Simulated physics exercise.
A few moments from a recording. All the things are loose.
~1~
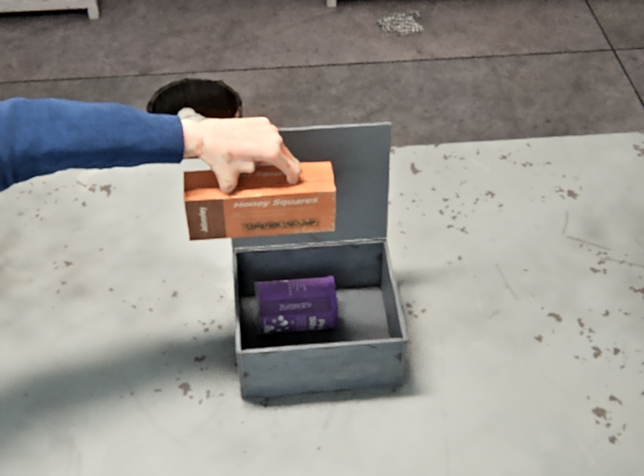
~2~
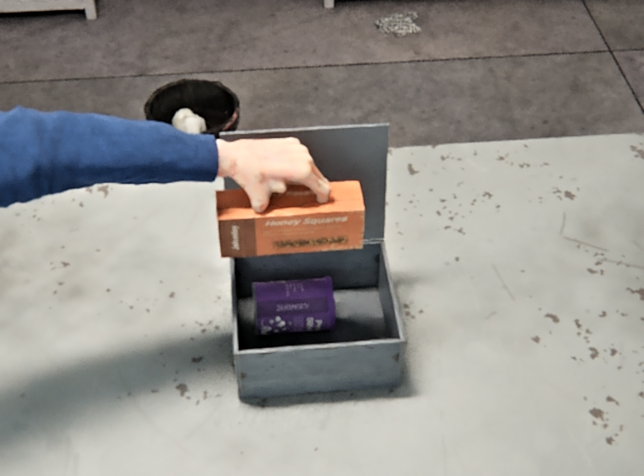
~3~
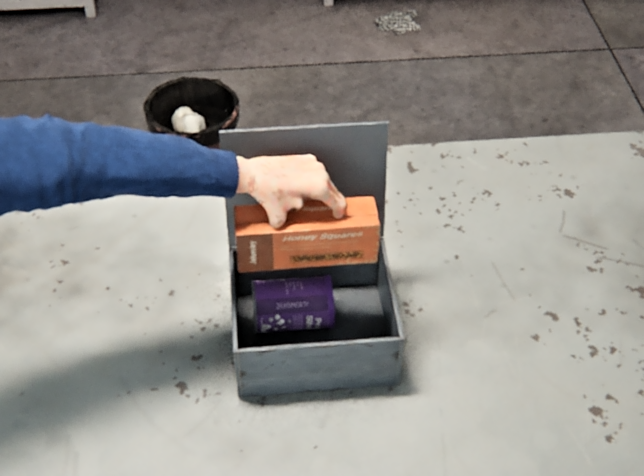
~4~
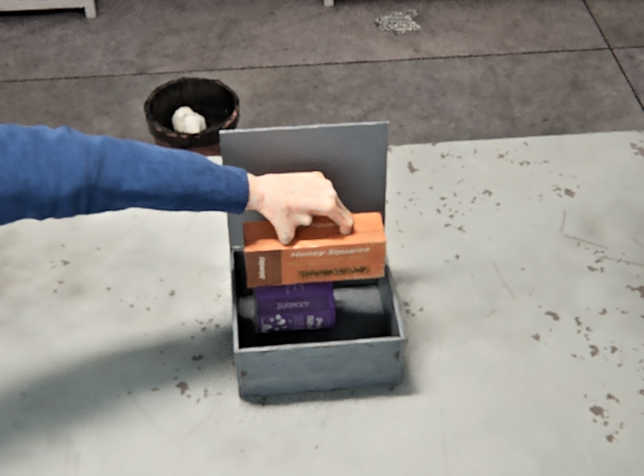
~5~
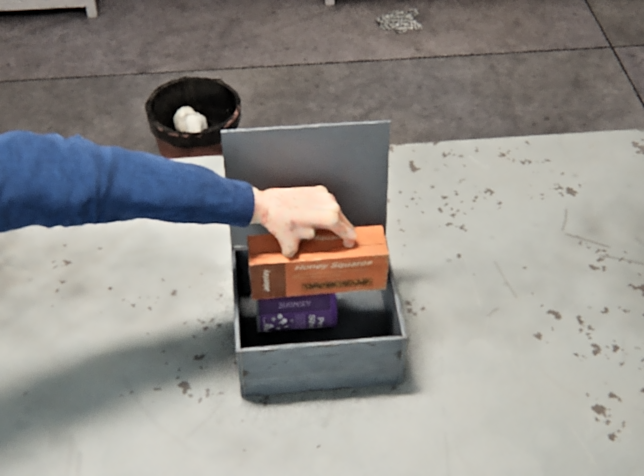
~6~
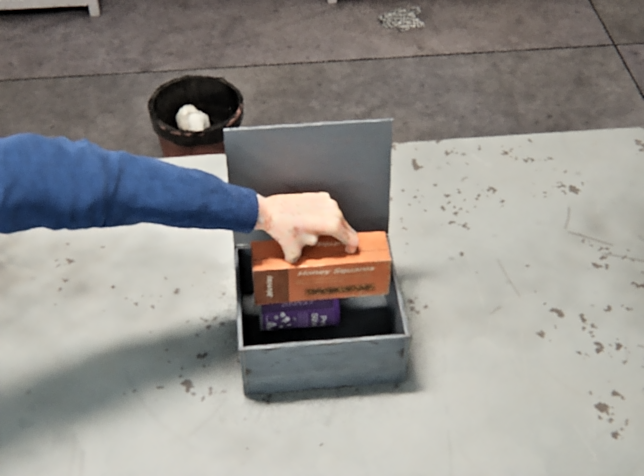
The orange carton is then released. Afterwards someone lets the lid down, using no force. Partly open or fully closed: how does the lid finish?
Fully closed.
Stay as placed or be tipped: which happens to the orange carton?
Result: It leans over.
Then, 0.60 s past the last view, orange carton on its side near (325, 336).
Then, 1.50 s past the last view, lid 66° above the rim; orange carton on its side near (326, 347); purple tin displaced a little.
Then, 1.90 s past the last view, lid 20° above the rim; orange carton on its side near (326, 347).
Finally, lid shut; down or leaning hard in the box, orange carton; purple tin still in place. Final places as the last picture's camera would see them, orange carton near (326, 347).
